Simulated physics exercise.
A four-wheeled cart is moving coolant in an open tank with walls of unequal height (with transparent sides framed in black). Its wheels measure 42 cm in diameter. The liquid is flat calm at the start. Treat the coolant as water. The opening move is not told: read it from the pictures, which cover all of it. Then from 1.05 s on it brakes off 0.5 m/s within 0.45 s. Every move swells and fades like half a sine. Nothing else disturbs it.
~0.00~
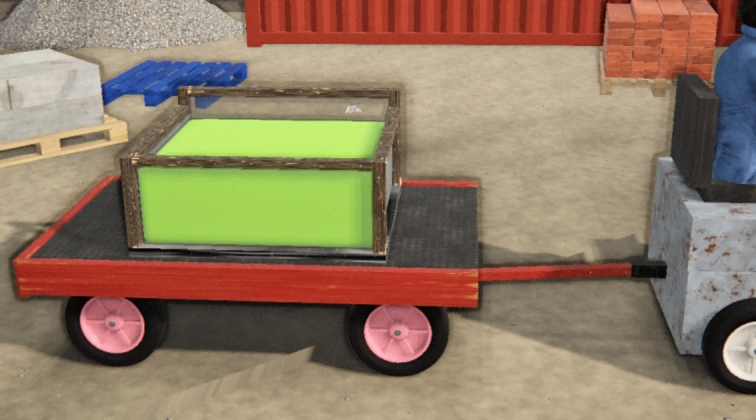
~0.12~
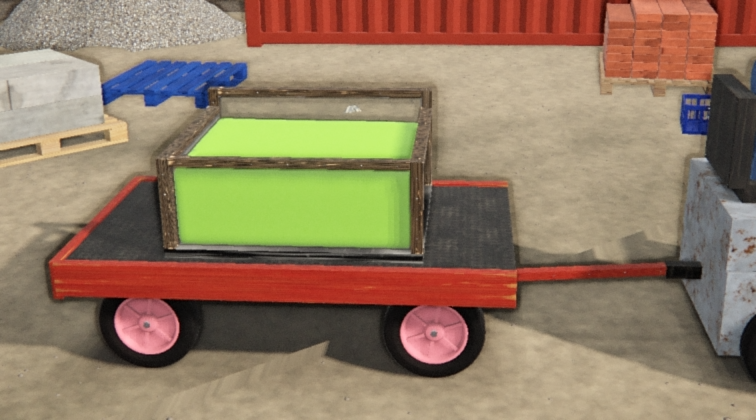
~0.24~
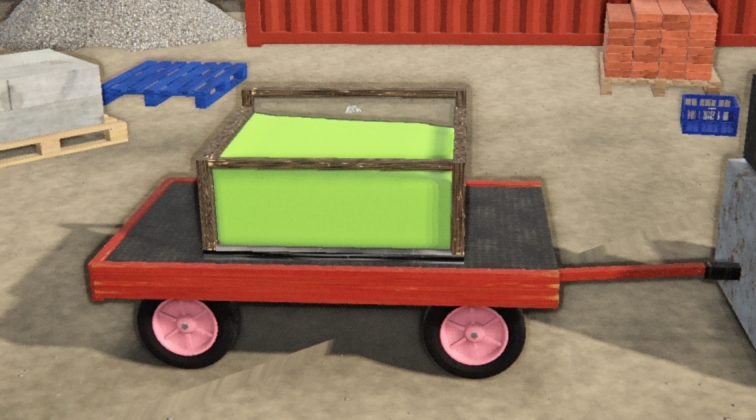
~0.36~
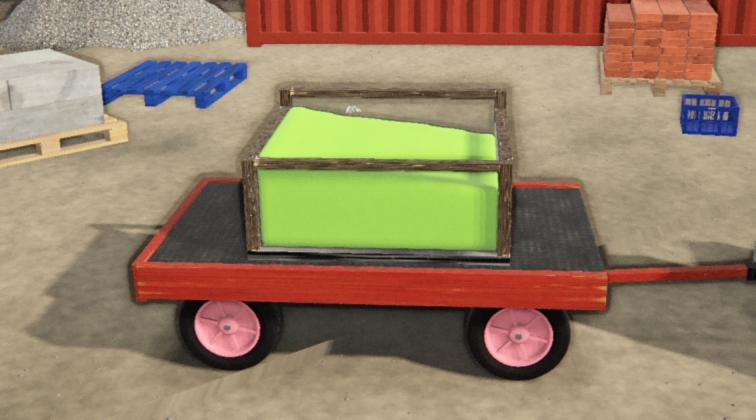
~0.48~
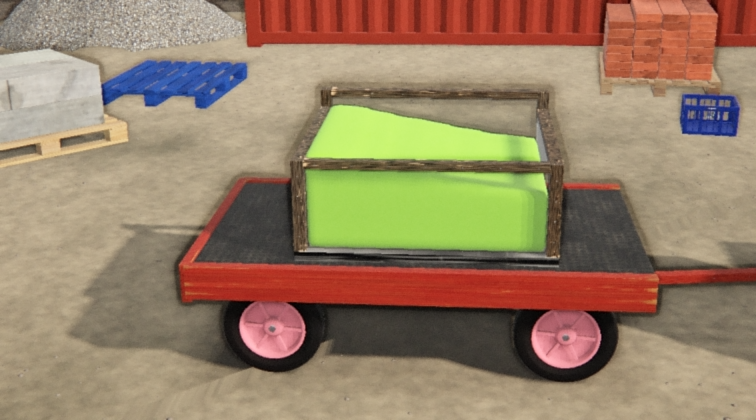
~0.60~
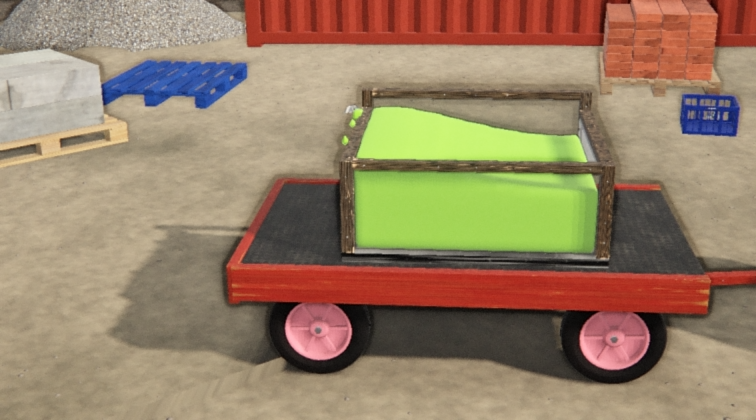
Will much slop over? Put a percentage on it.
It loses close to 2 per cent.
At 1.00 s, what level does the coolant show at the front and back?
Front 38 cm, back 28 cm.
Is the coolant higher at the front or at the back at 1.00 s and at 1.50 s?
At the front, then the front.
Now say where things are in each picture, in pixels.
The first frame shows the coolant reaches (372, 124) at the front end; it reaches (201, 122) at the back end; no slope yet; the front is on the right, levels are read along the far wall; a wheel hub at (110, 327).
The second frame shows the coolant reaches (404, 124) at the front end; it reaches (232, 122) at the back end; no slope yet.
The third frame shows the coolant reaches (439, 131) at the front end; it reaches (266, 119) at the back end; it is heaped 3° towards the back.
The fourth frame shows the coolant reaches (479, 137) at the front end; it reaches (304, 112) at the back end; it is heaped 8° towards the back.
The fifth frame shows the coolant reaches (521, 139) at the front end; it reaches (346, 109) at the back end; it is heaped 9° towards the back.
The sixth frame shows the coolant reaches (564, 139) at the front end; it reaches (388, 113) at the back end; it is heaped 8° towards the back; a wheel hub at (317, 334).
Then, 1.00 s in, it stands 27 cm high behind and 37 cm in front; all of it is still inside.
Then, 1.50 s in, it stands 23 cm high behind and 37 cm in front; 1 per cent has gone over the back and the front.
Then, 2.00 s in, it stands 40 cm high behind and 26 cm in front; 1 per cent has gone mostly over the front, some over the back.
Then, 4.49 s in, 2 per cent has gone mostly over the front, some over the back, 6 of 243 litres.
